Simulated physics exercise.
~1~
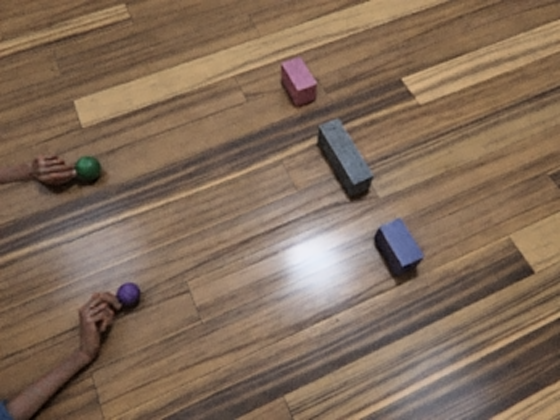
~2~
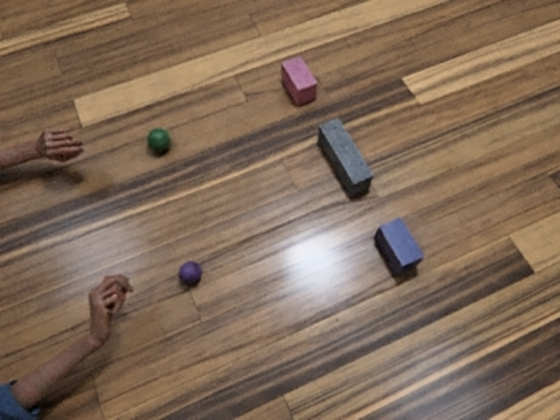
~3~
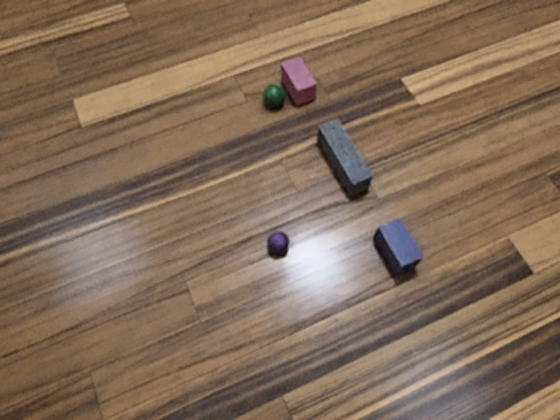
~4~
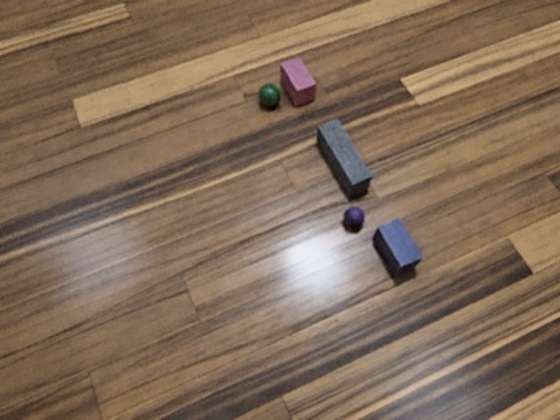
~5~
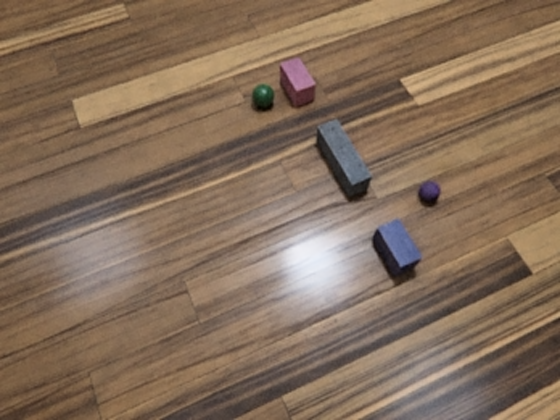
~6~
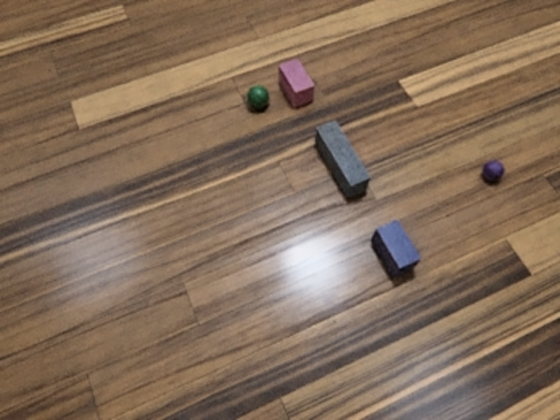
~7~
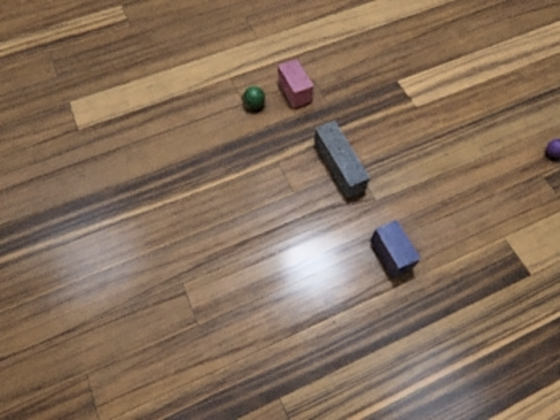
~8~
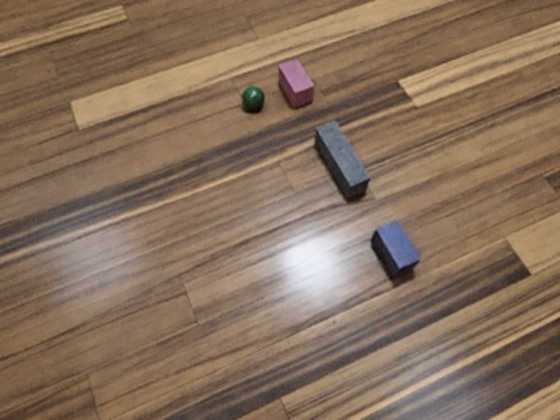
We see two hands release a green ball and a purple ball toward three blocks on a wooden floor. The green one meets the pink block, rolls back slightly and stops, while the purple one passes between the grey and blue blocks and leaves view at the right.
